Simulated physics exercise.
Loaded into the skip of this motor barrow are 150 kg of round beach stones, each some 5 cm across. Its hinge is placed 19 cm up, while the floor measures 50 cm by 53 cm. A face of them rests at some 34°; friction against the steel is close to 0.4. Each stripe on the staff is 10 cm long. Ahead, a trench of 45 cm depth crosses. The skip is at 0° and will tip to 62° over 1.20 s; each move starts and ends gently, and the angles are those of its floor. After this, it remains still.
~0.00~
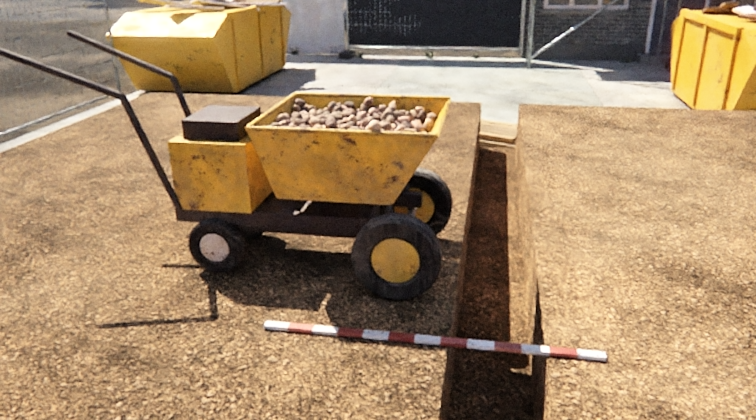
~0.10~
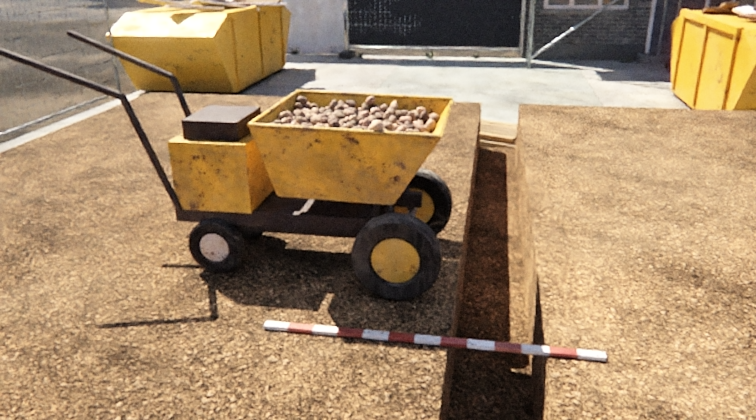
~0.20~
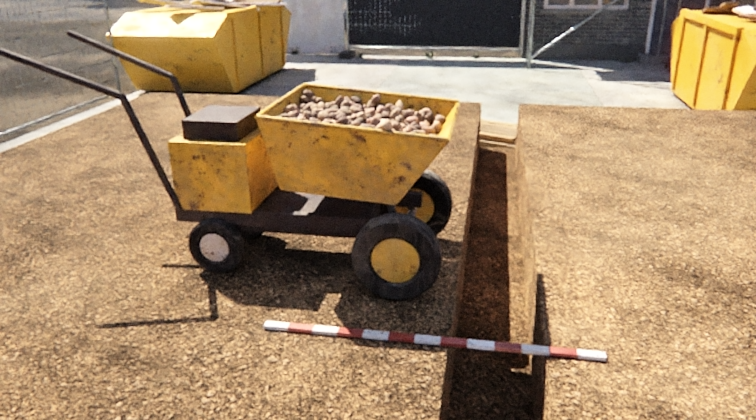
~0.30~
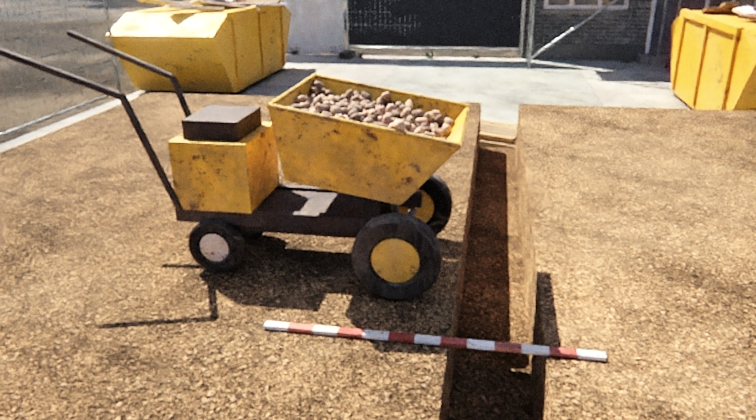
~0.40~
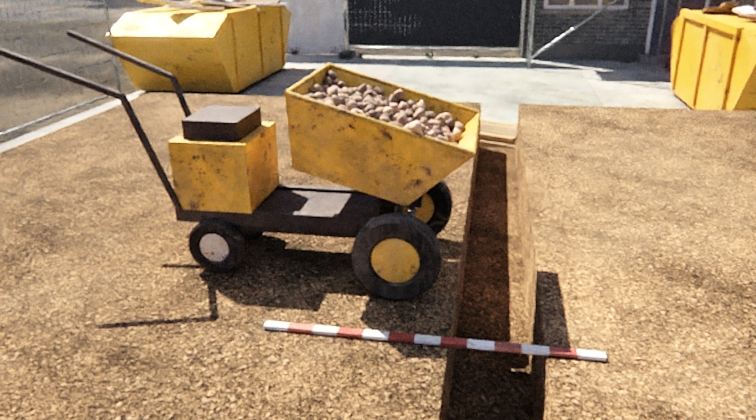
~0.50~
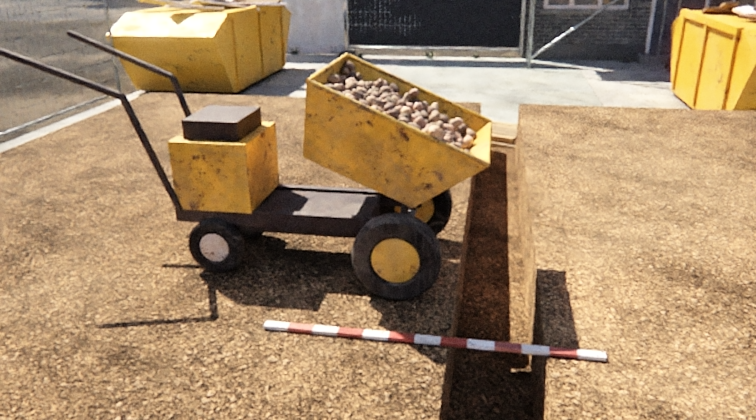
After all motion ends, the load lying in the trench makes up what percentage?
It makes up about 20 per cent.
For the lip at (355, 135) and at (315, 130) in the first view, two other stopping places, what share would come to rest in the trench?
First some 70, then 55 per cent.
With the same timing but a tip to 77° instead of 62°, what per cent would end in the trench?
About 30 per cent would end up in the trench.
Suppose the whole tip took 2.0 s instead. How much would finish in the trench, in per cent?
In that case some 25 per cent.
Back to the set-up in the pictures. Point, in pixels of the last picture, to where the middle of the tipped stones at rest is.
In the last view, about (577, 275).
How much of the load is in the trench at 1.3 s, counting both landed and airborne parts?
Some 0 per cent of the load by that point.
After 0.9 s the floor is at 52°; 100 % in the skip; the foremost stones are at (519, 200).
After 1.3 s the floor is at 62°; 78 % in the skip, 1 % in the trench, 21 % past the trench; the foremost stones are at (624, 291).
After 1.6 s the floor is at 62°; 52 % in the skip, 1 % in the trench, 46 % past the trench; the foremost stones are at (742, 299).
After 3.6 s the floor is at 62°; 28 % in the skip, 20 % in the trench, 52 % past the trench; the foremost stones are past the picture's edge.
